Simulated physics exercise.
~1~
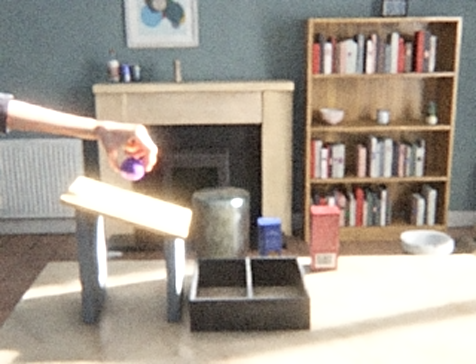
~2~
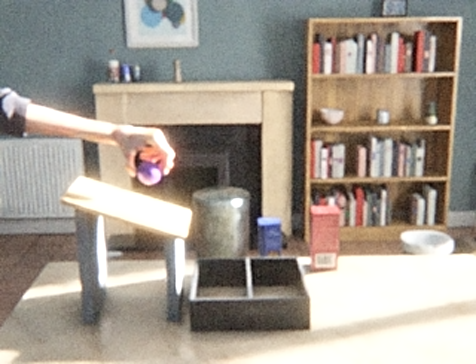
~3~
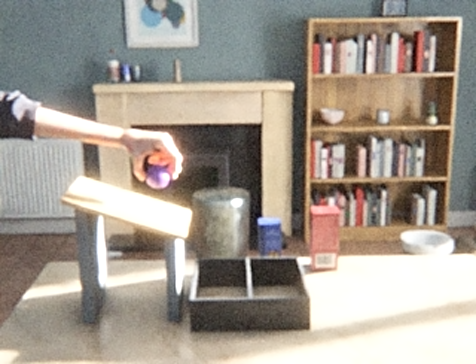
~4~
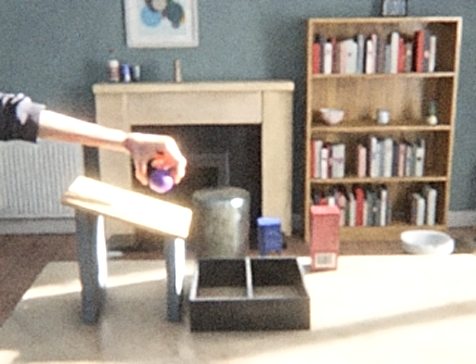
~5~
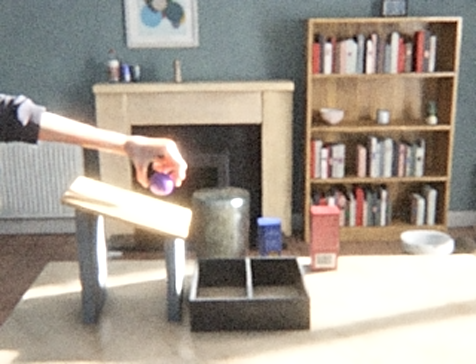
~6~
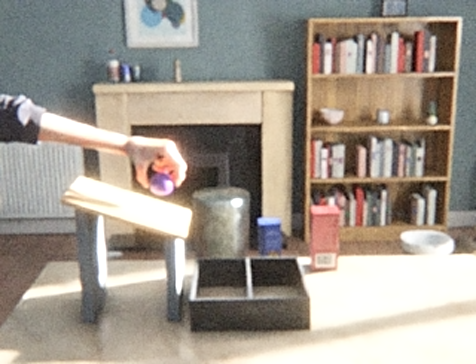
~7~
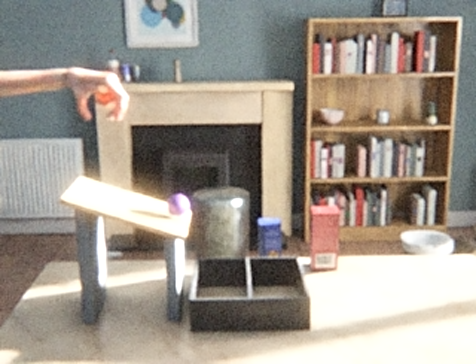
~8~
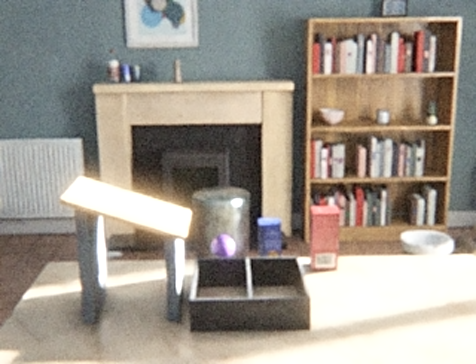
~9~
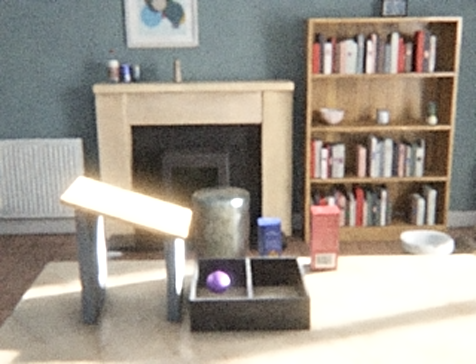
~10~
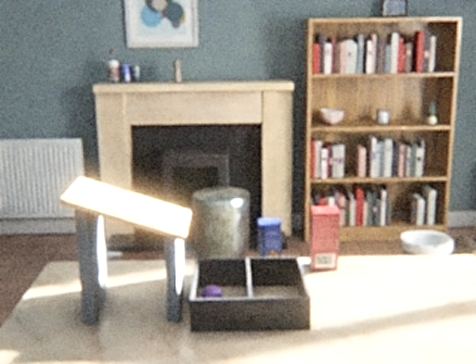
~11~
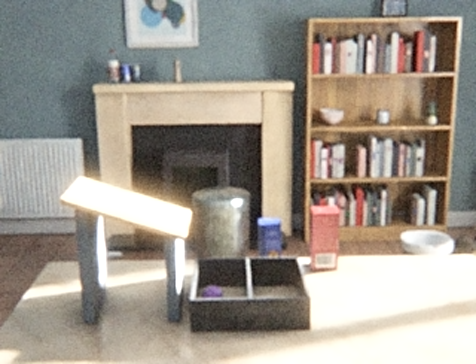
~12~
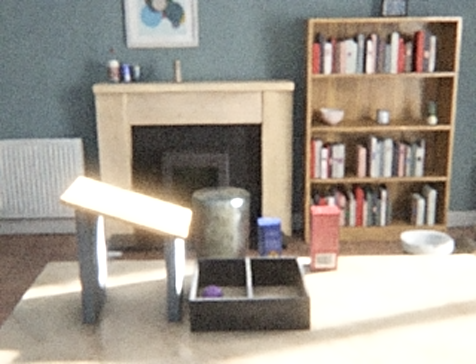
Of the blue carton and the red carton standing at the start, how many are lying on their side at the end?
None of them are. Both the blue carton and the red carton are still standing upright in their places.
